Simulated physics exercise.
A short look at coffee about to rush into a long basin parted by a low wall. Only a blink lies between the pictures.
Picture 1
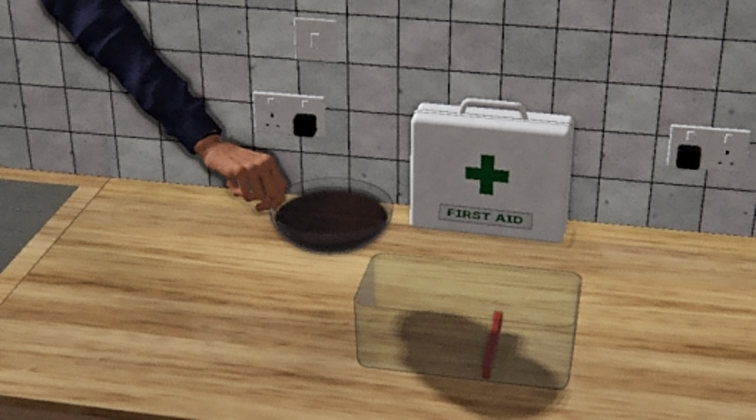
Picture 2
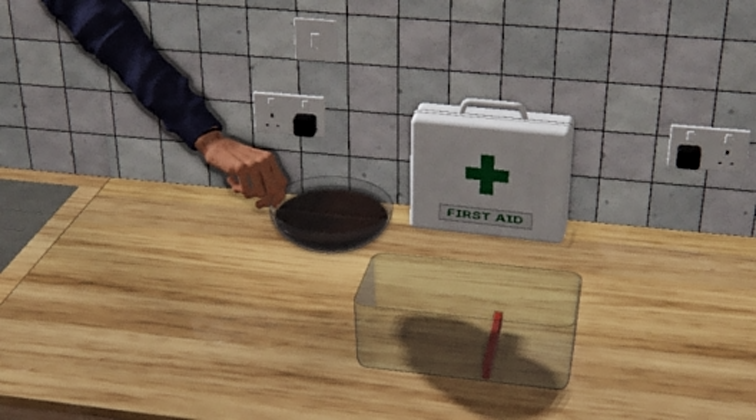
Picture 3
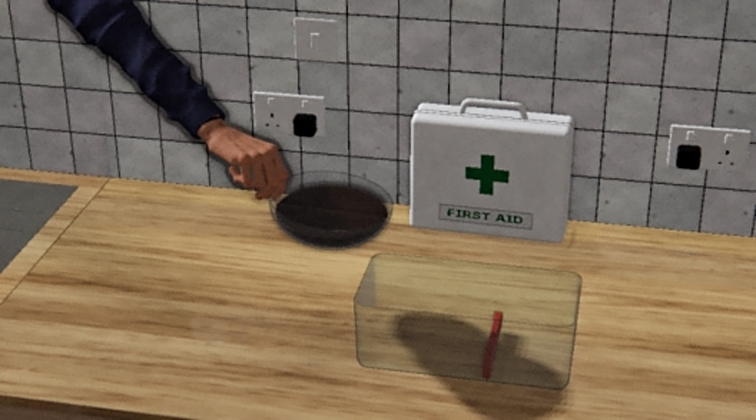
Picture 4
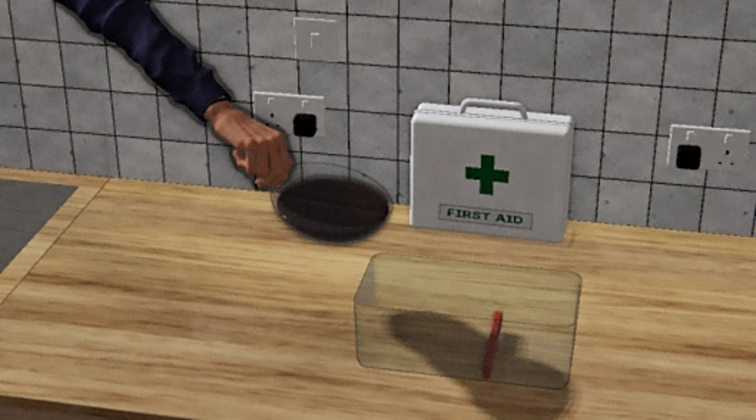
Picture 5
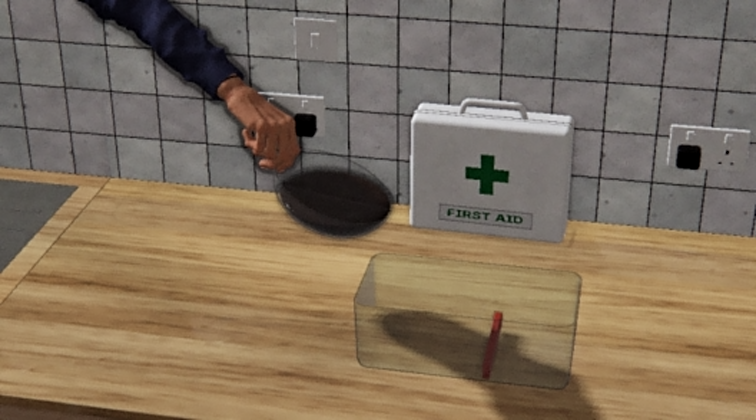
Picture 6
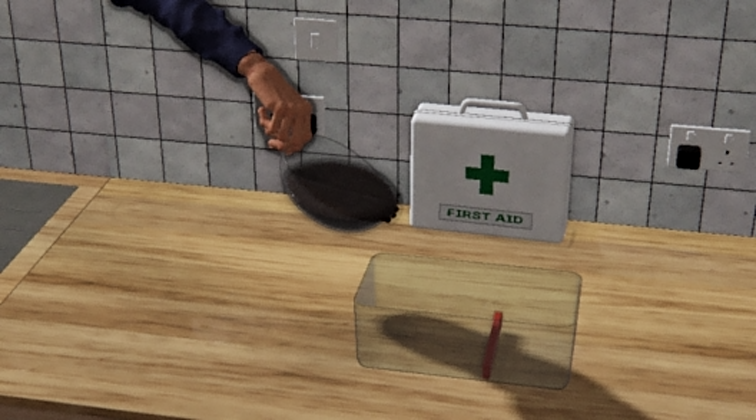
On a wooden kitchen counter, a hand tilting a clear bowl of coffee rightward behind a divided basin, beside a first aid box.
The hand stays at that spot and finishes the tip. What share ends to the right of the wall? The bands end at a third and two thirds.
It comes to less than a third.
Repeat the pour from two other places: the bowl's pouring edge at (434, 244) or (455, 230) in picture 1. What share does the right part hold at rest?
The first gives 50 %, the second 55 %.
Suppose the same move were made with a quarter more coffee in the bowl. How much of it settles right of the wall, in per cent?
About 25 per cent.
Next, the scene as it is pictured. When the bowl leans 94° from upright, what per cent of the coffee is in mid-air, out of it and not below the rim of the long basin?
It comes to 60 per cent or so.
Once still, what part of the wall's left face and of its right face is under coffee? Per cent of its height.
Near 60 on the left, 30 on the right.
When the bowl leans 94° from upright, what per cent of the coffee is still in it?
Roughly 5 in a hundred.
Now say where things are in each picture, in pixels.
In the first picture, it leans 0°; its right rim is at (391, 212); the coffee meets the walls at (277, 209) and (388, 220); the long basin's rim runs from (364, 278) to (578, 301); the wall's top is at (493, 338).
In the second picture, it leans 1°; its right rim is at (391, 212); the coffee meets the walls at (277, 207) and (388, 219).
In the third picture, it leans 6°; its right rim is at (391, 212); the coffee meets the walls at (277, 202) and (388, 216).
In the fourth picture, it leans 12°; its right rim is at (391, 212); the coffee meets the walls at (279, 194) and (389, 213).
In the fifth picture, it leans 22°; its right rim is at (391, 212); the coffee meets the walls at (282, 184) and (391, 207).
In the sixth picture, it leans 32°; its right rim is at (390, 212); the coffee meets the walls at (289, 173) and (379, 198); 6 per cent is over the edge.
A moment on, the bowl is tipped on its side and 4 per cent is still to pour, 33 is left of the wall and 0 right of it.
Next, the bowl is tipped right over and 0 per cent is still to pour, 81 is left of the wall and 13 right of it.
Then the bowl is tipped right over and 0 per cent is still to pour, 77 is left of the wall and 17 right of it.
Later the bowl is tipped right over and 0 per cent is still to pour, 75 is left of the wall and 20 right of it.
Finally, 75 per cent lies left of the wall, 20 right of it and 6 outside.
